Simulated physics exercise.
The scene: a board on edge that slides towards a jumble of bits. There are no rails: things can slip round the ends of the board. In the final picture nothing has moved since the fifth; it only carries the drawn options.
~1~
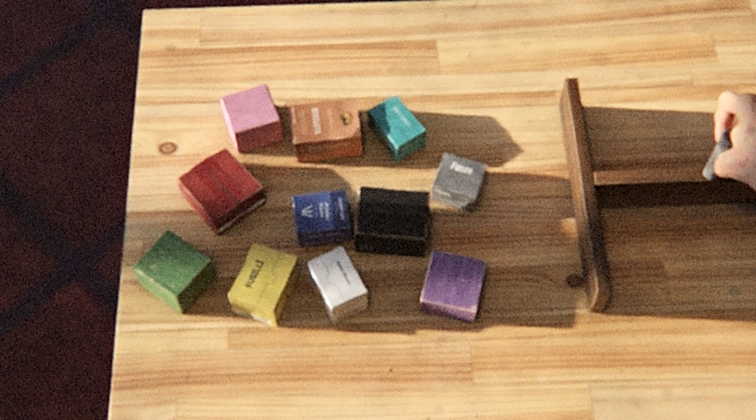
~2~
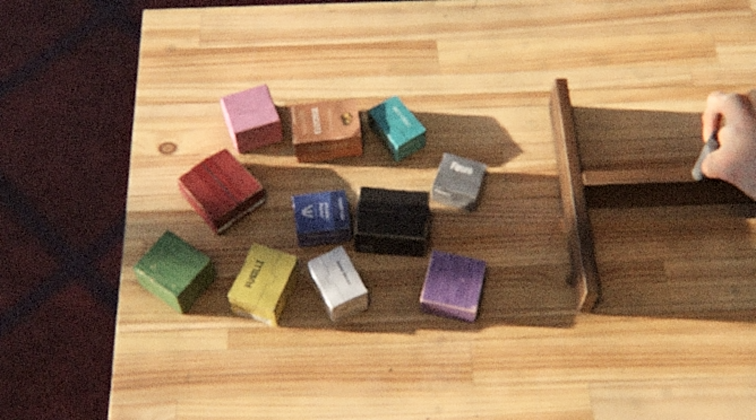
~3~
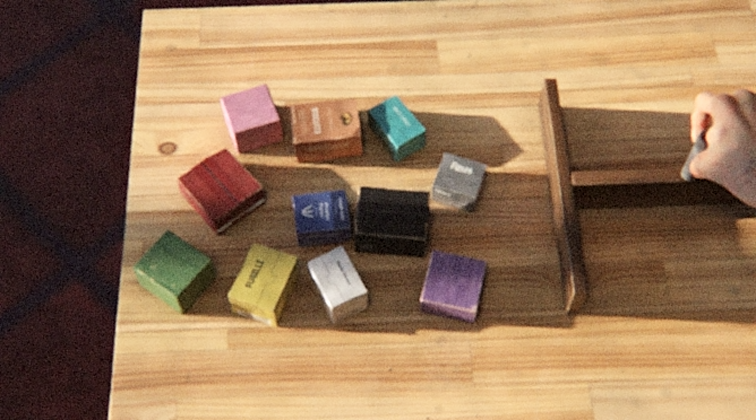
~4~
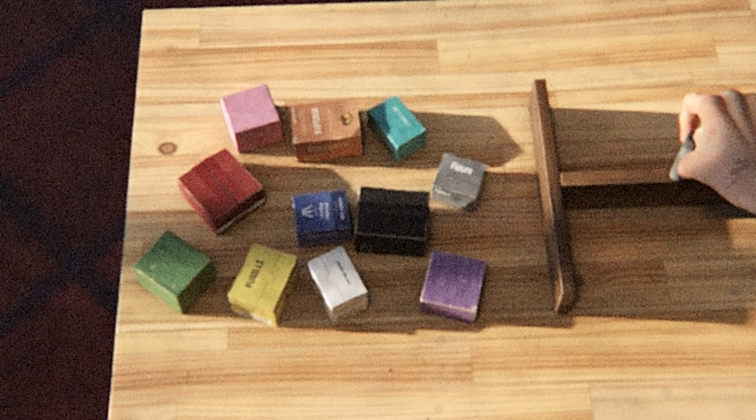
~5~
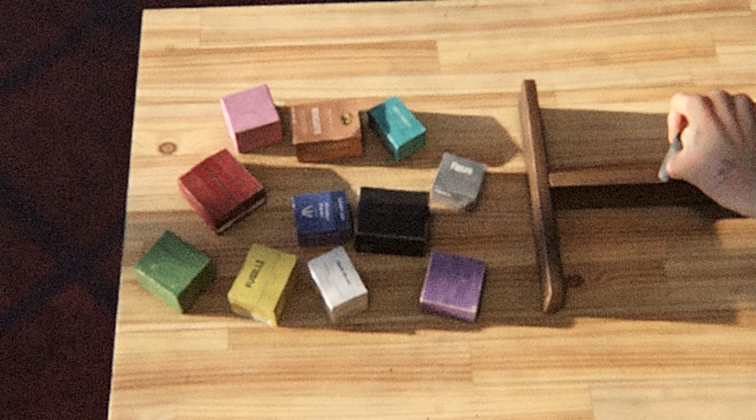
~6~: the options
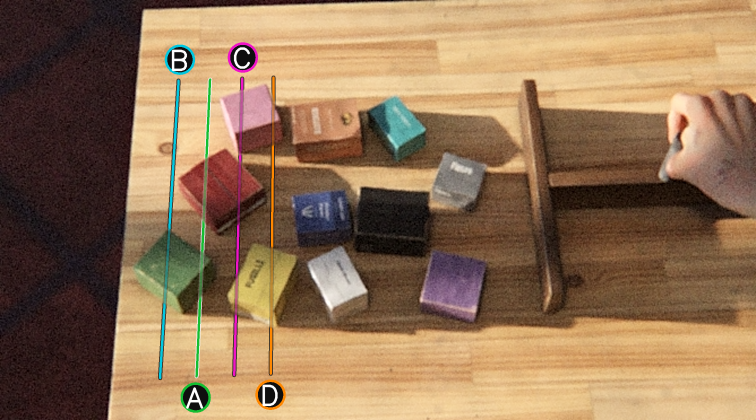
Dark wooden board on edge sliding slowly left across a tabletop, a hand gripping its handle, beside motionless coloured blocks and boxes.
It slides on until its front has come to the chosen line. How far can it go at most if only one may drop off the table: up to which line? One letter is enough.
Line D.
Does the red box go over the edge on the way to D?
By then, no.
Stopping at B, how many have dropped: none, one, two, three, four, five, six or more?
Six or more.
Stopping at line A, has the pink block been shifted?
Yes.
On the marked copy, A at (204, 217); B at (170, 218); C at (239, 215); D at (272, 214).
With D. Early on, board (445, 183); purple block (415, 296); grey box (408, 184).
Further on, board (348, 187); green block (159, 274); pink block (211, 121).
At the end, board (275, 189); green block over the edge; pink block (143, 122); one fallen.
As for the rest, A drops five; B drops seven; C drops four.
